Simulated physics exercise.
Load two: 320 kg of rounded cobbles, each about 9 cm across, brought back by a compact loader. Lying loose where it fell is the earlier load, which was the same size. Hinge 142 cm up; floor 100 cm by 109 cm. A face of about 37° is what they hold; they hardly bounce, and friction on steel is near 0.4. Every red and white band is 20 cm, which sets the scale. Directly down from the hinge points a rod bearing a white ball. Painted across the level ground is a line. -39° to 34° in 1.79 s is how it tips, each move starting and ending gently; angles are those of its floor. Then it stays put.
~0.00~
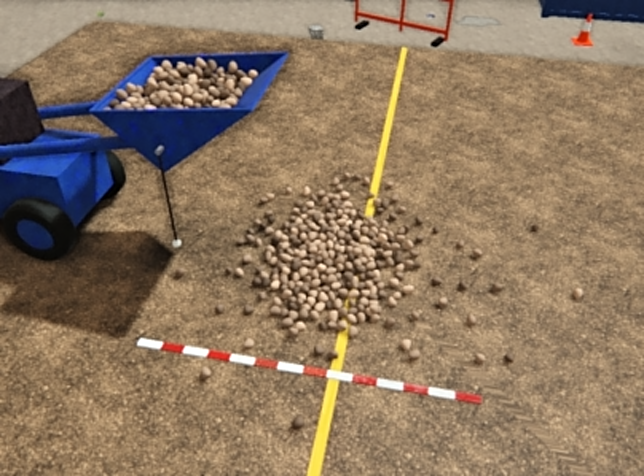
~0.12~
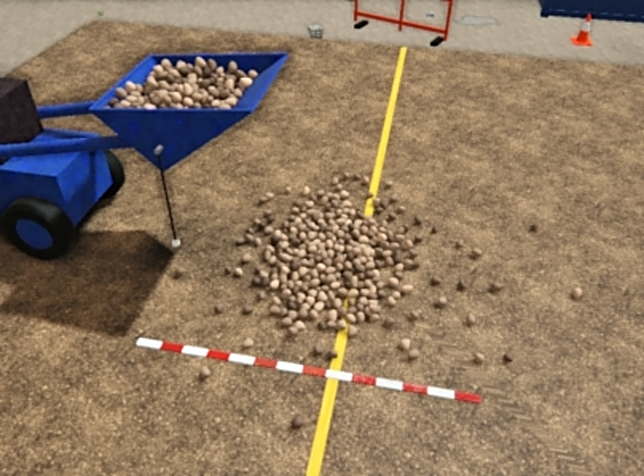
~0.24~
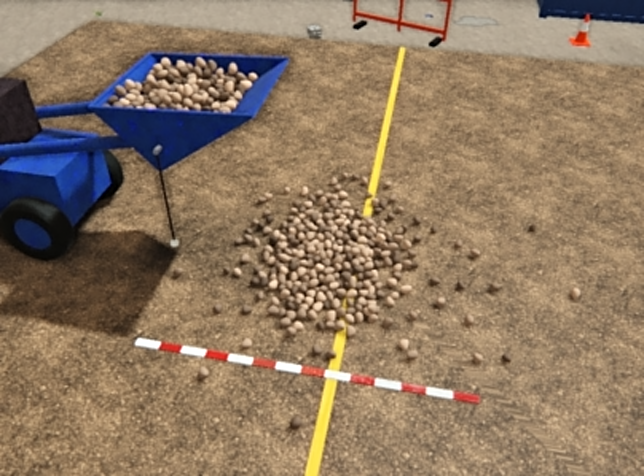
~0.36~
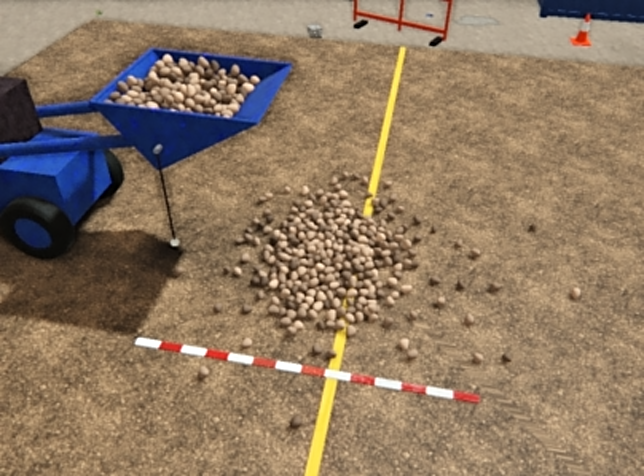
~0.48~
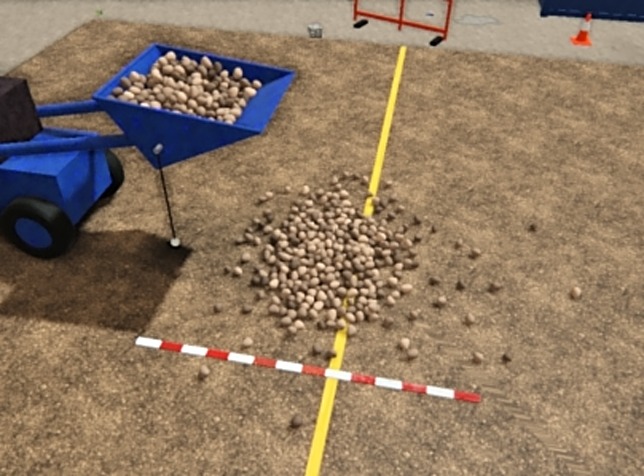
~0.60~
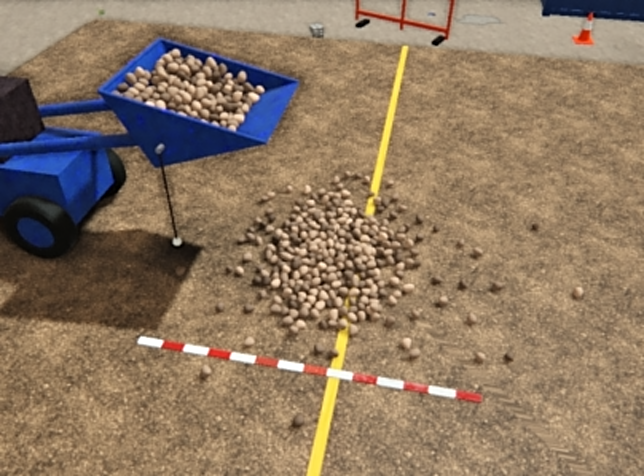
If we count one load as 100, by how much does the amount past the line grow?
By about 14.
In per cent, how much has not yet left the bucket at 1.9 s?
About 55 percent.
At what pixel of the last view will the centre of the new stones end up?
Their middle rests near (317, 248).
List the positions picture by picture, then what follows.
In the first frame, lip at (251, 110), floor tilted -39°, highest stones at (189, 71). The earlier load is highest near (328, 245), 17 cm above ground level, 75 % short of the line, 25 % past the line.
In the second frame, lip at (251, 111), floor tilted -38°, highest stones at (189, 70); the stones move at 0.1 m/s on average.
In the third frame, lip at (253, 116), floor tilted -35°, highest stones at (179, 72); the stones move at 0.1 m/s on average.
In the fourth frame, lip at (257, 123), floor tilted -31°, highest stones at (169, 71); the stones move at 0.2 m/s on average.
In the fifth frame, lip at (261, 132), floor tilted -26°, highest stones at (170, 69); the stones move at 0.2 m/s on average.
In the sixth frame, the bucket is at -20°, its lip at (266, 143); the top of the load is at (169, 65); the stones move at 0.2 m/s on average.
After 1.3 s the floor is at 22°; in per cent of one load, 100 in the bucket, 75 short of the line, 25 past the line; the foremost stones are at (502, 293).
After 1.9 s the floor is at 34°; in per cent of one load, 54 in the bucket, 121 short of the line, 25 past the line; the foremost stones are at (502, 293).
After 2.2 s the floor is at 34°; in per cent of one load, 15 in the bucket, 158 short of the line, 27 past the line; the foremost stones are at (502, 293).
After 4.9 s the floor is at 34°; in per cent of one load, 0 in the bucket, 160 short of the line, 40 past the line; the foremost stones are at (502, 293). Net gain past the line, 14.
